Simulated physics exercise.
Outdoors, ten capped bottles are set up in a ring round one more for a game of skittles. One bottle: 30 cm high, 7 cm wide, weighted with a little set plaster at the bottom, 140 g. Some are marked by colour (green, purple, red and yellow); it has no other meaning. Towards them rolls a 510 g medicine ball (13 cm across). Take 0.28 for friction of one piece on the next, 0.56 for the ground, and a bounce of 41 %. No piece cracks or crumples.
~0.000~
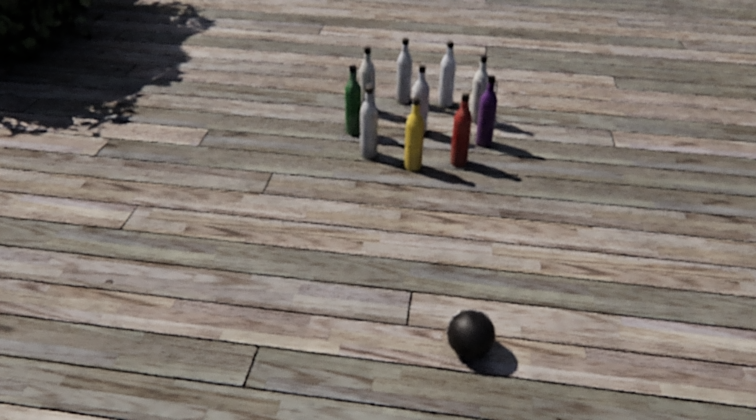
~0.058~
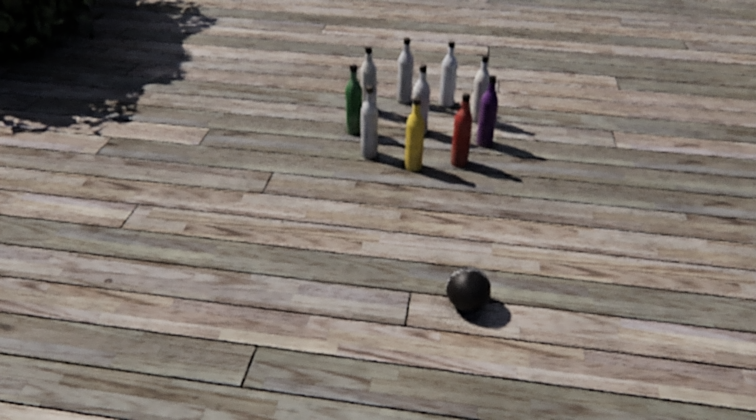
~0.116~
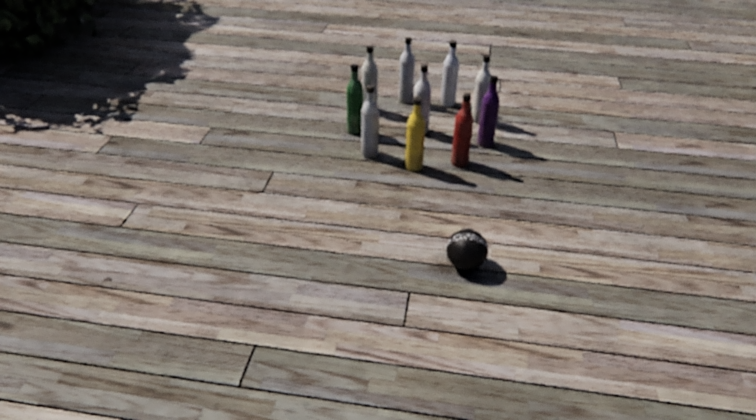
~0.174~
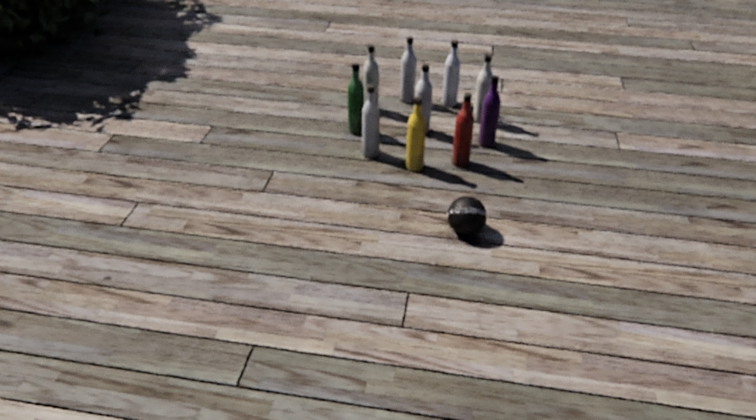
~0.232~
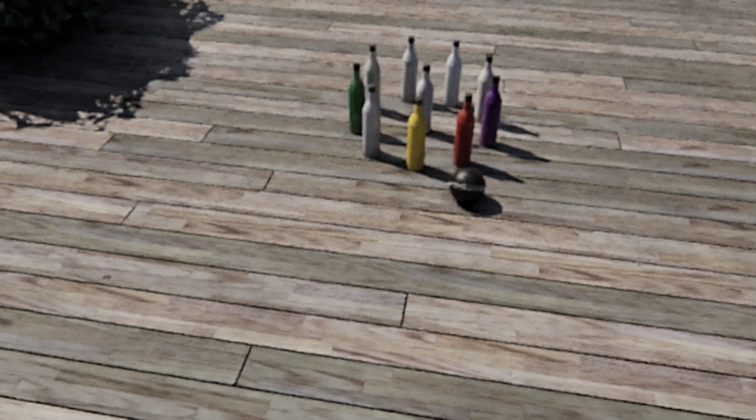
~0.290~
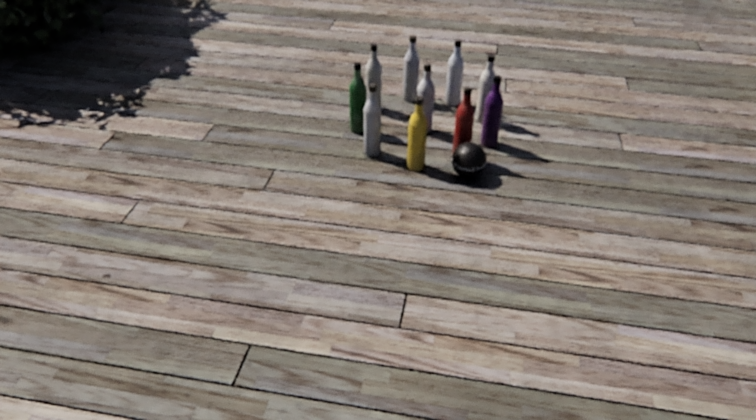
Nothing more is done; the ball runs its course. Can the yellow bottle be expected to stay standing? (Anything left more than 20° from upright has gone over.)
That bottle keeps its feet.
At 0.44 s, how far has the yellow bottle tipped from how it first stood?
About 0°.
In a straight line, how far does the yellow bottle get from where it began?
Roughly 0 cm away.
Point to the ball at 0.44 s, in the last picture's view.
Around (472, 125).
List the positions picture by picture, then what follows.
In the first frame (pixels give the middle of a visible side; the camera moves round a little), ball (471, 334) 89 cm before the front row; yellow bottle (411, 138); red bottle (462, 134); purple bottle (482, 114); none has stirred.
The second frame shows ball (468, 289) 71 cm before the front row; yellow bottle (411, 138).
The third frame shows ball (467, 250) 53 cm before the front row; yellow bottle (412, 138).
The fourth frame shows ball (467, 215) 35 cm before the front row; yellow bottle (412, 138).
The fifth frame shows ball (467, 185) 18 cm before the front row; yellow bottle (413, 137).
The sixth frame shows ball (469, 159) in among them; yellow bottle (413, 137); red bottle (464, 128) 30 mm from its place; purple bottle (488, 114); one has shifted.
After 0.44 s, ball still moving; none of the 10 bottles over, 3 disturbed; yellow bottle unmoved; red bottle 19° from how it stood.
After 0.70 s, ball still moving; 3 of the 10 bottles over; yellow bottle unmoved; purple bottle lying flat.
In the end (1.4 s), ball rolling away; 4 of the 10 bottles over; yellow bottle unmoved; purple bottle lying flat; red bottle lying flat. From the last view, middles, yellow bottle near (417, 134), purple bottle near (522, 85).
